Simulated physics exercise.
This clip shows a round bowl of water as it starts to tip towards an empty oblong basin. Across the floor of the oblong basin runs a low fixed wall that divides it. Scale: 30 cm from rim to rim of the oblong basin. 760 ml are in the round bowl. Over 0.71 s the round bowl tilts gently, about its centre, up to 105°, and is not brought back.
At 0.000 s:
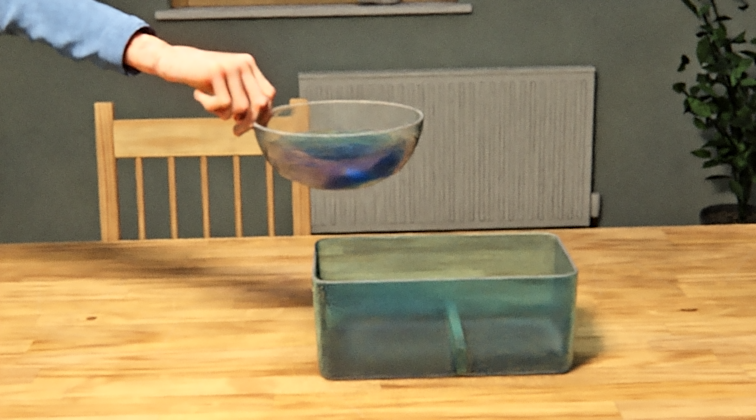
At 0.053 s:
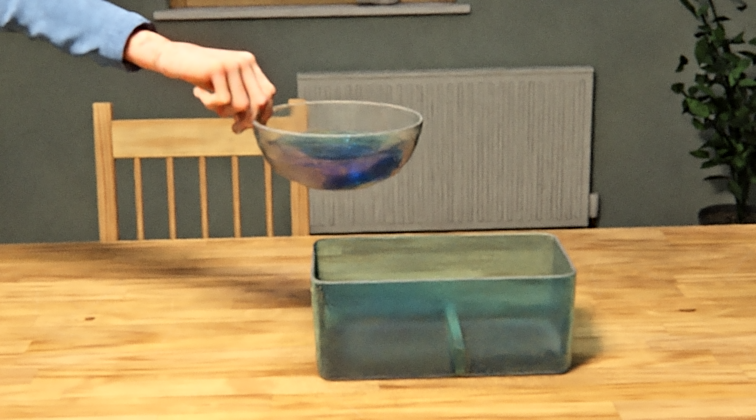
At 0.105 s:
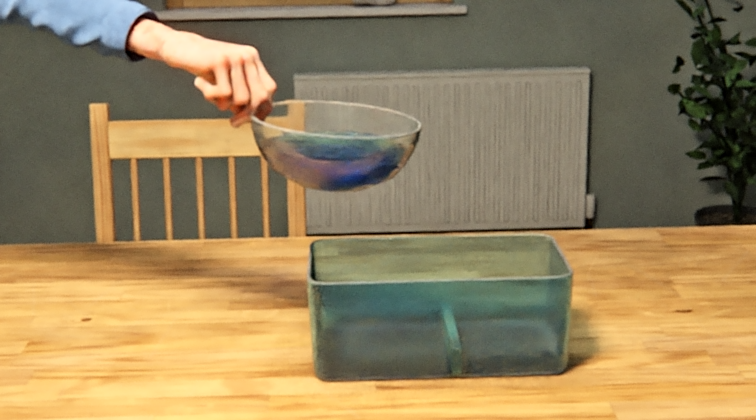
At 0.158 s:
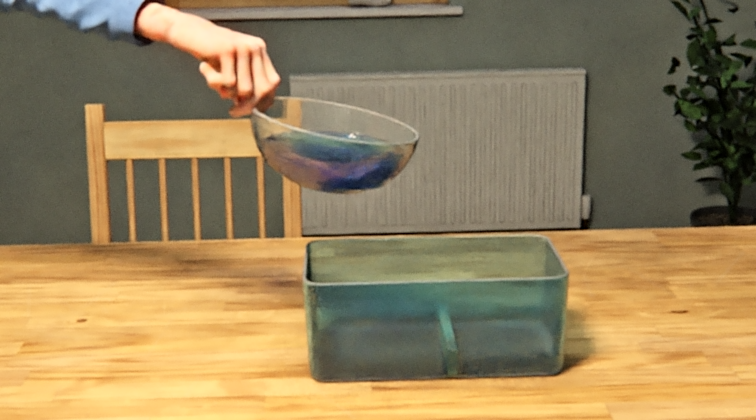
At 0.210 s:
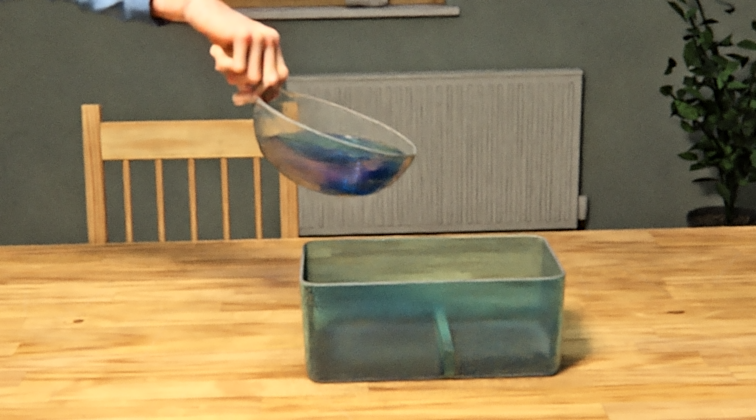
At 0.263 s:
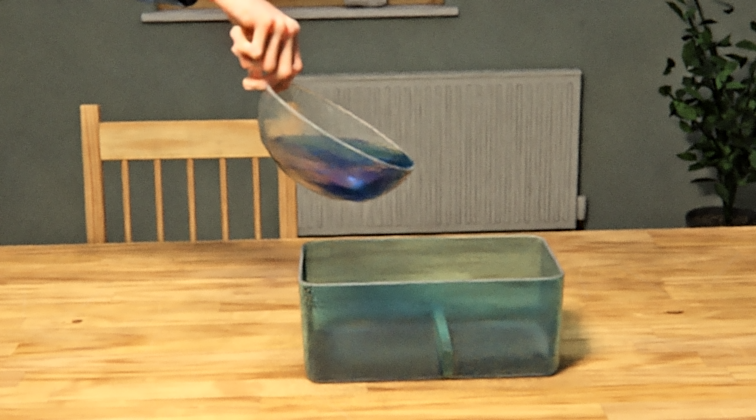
In this clip, a hand holds a clear round bowl of bluish liquid above an oblong basin on a wooden table, keeping it nearly level at first, then gradually tilting it so its right side lowers towards the basin.
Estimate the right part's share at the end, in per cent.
Roughly 44 per cent is in the right part.
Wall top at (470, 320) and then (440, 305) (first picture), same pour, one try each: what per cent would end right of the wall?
Respectively 30 and 60 %.
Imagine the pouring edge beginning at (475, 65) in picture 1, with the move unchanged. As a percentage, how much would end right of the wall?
Then I'd expect something near 60 per cent.
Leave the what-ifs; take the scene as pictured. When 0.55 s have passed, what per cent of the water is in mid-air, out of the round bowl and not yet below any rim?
Some 32 per cent.
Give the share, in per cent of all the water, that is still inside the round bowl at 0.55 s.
Near 9 in a hundred.
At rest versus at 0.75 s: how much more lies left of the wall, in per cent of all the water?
Around 7 per cent.
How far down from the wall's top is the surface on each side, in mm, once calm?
Left 18 mm, right 16 mm.
By 0.55 s the tilt is 92° and 9 per cent is still to pour, 21 is left of the wall and 39 right of it.
By 0.75 s the tilt is 105° and 0 per cent is still to pour, 46 is left of the wall and 45 right of it.
By 0.97 s the tilt is 105° and 0 per cent is still to pour, 51 is left of the wall and 46 right of it.
By 1.21 s the tilt is 105° and 0 per cent is still to pour, 52 is left of the wall and 44 right of it.
At rest 53 per cent lies left of the wall, 44 right of it and 3 outside.
